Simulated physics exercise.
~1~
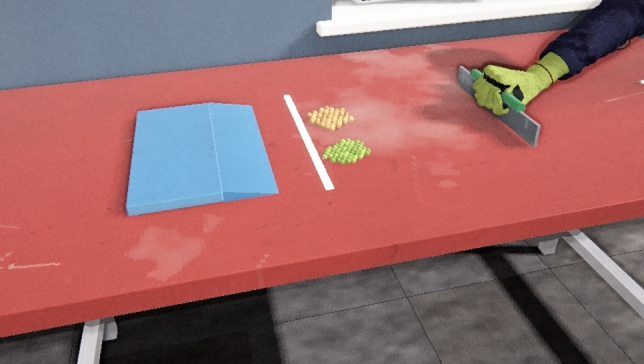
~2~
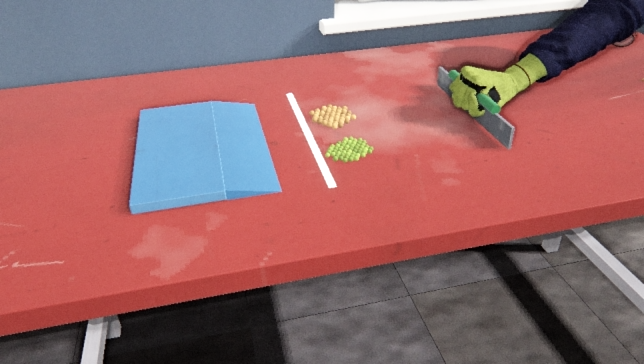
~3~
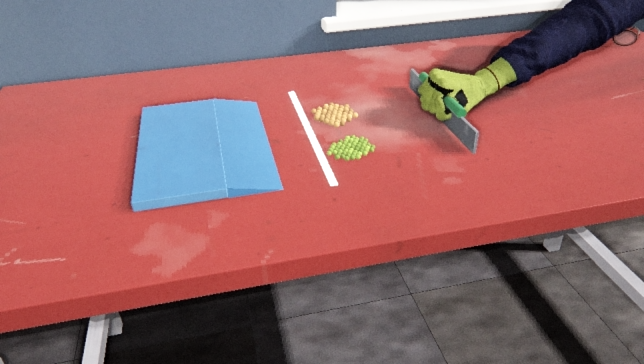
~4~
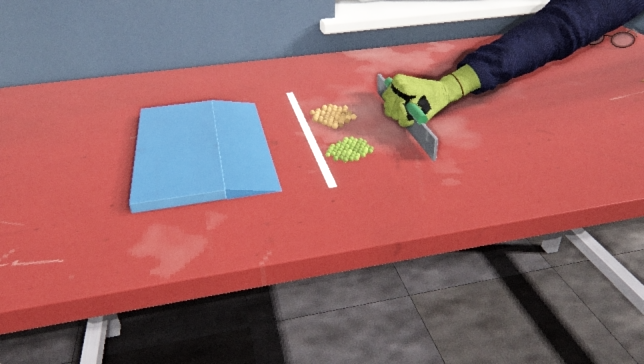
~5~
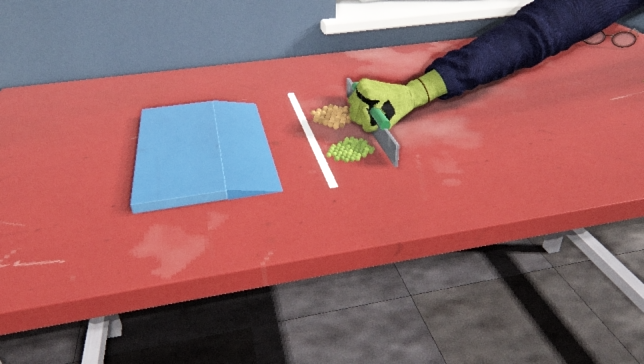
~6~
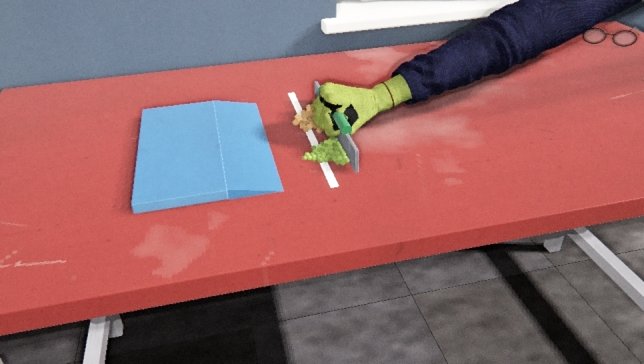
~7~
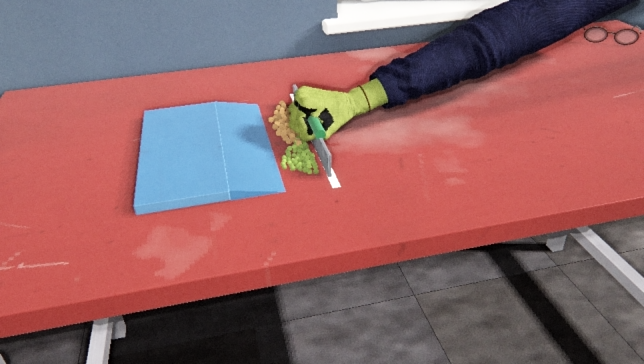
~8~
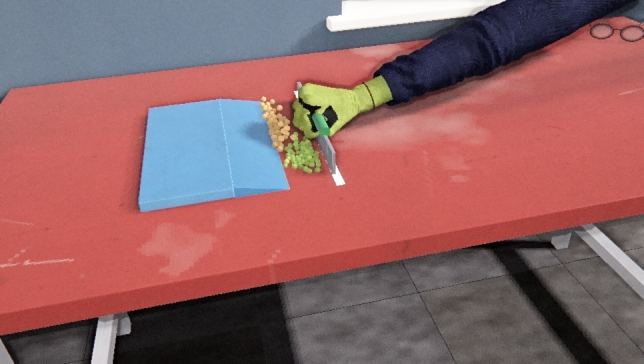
Gloved hand sweeping yellow and green bits left across a red table, stopping the scraper at white tape beside a blue wedge.
